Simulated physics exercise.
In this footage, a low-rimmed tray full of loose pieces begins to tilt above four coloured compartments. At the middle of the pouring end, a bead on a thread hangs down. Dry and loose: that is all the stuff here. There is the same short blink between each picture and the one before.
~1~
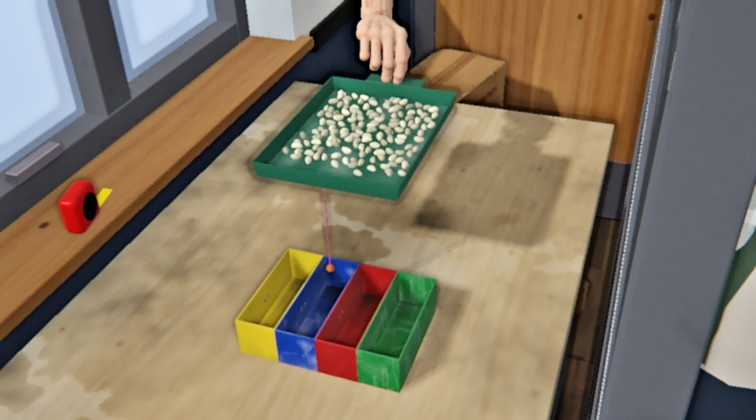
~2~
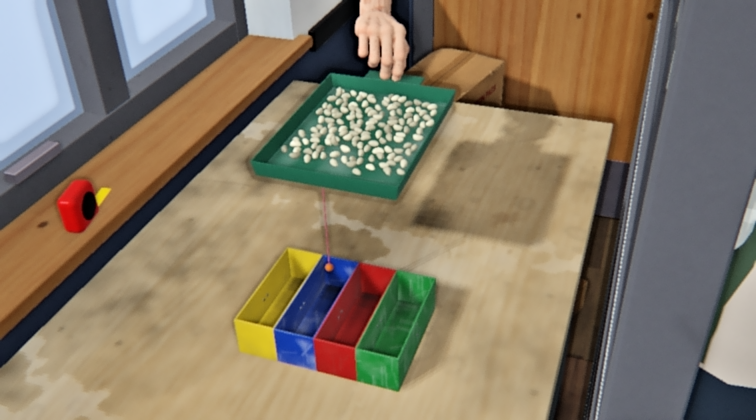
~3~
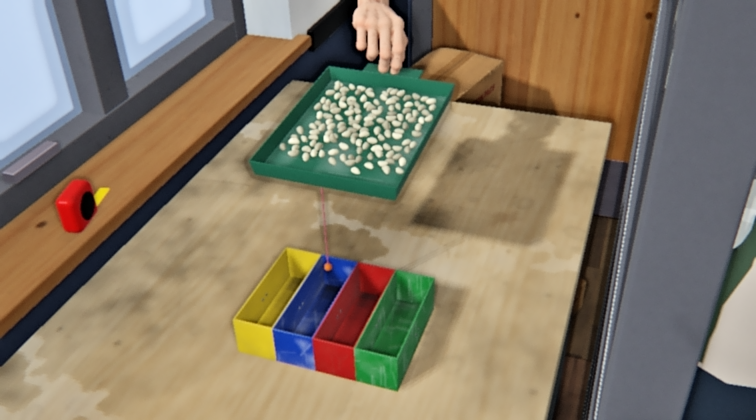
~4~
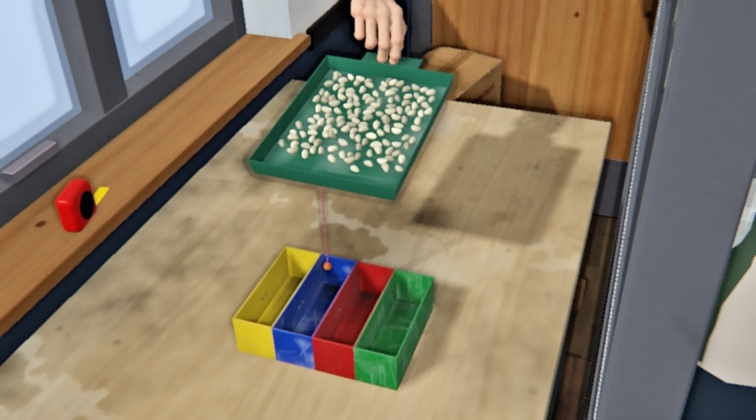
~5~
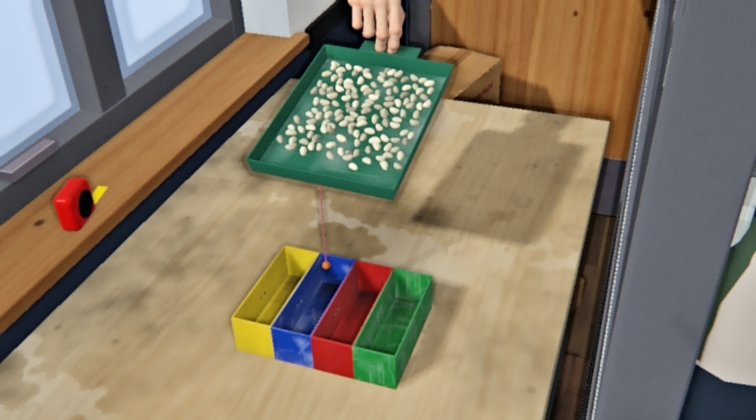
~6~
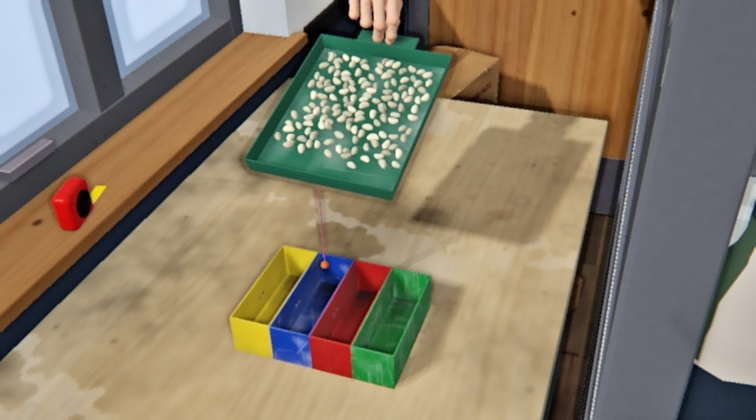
A hand held a green tray of white beans above yellow, blue, red and green compartments on a table, then slowly tilted it a little toward them while an orange bead hung below its edge.
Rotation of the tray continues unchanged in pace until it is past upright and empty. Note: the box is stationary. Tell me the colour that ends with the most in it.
That would be red.
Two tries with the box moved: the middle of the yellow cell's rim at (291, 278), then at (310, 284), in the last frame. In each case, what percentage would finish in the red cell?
About 40 per cent, then about 30 per cent.
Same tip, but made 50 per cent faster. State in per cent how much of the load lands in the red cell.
I'd say near 40 per cent.
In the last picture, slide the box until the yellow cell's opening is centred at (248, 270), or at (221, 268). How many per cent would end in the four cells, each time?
You'd get near 80 percent first and near 50 percent next.
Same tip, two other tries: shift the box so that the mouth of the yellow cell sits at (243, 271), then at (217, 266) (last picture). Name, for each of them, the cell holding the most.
Try one: Green; try two: Green.
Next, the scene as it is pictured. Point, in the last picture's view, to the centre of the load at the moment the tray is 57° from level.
Look around (340, 159) in the last picture.
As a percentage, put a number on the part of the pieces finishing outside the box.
Result: Near 0 % of the load.
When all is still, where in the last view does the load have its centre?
Around (343, 341).
Shortly afterwards, tray tipped steeply; all but a few on the tray; only a few falling or outside the box.
Next, tray tipped right over; all but a few on the tray; only a few in the blue cell; only a few in the red cell; only a few in the green cell; only a few falling or outside the box.
Some moments later, tray tipped past a quarter turn; near a third in the red cell; near a quarter in the green cell; near a quarter in the blue cell; a little in the yellow cell; only a few falling or outside the box.
In the end, tray tipped past a quarter turn; near a third in the red cell; near a quarter in the green cell; near a quarter in the blue cell; a little in the yellow cell; only a few outside the box.
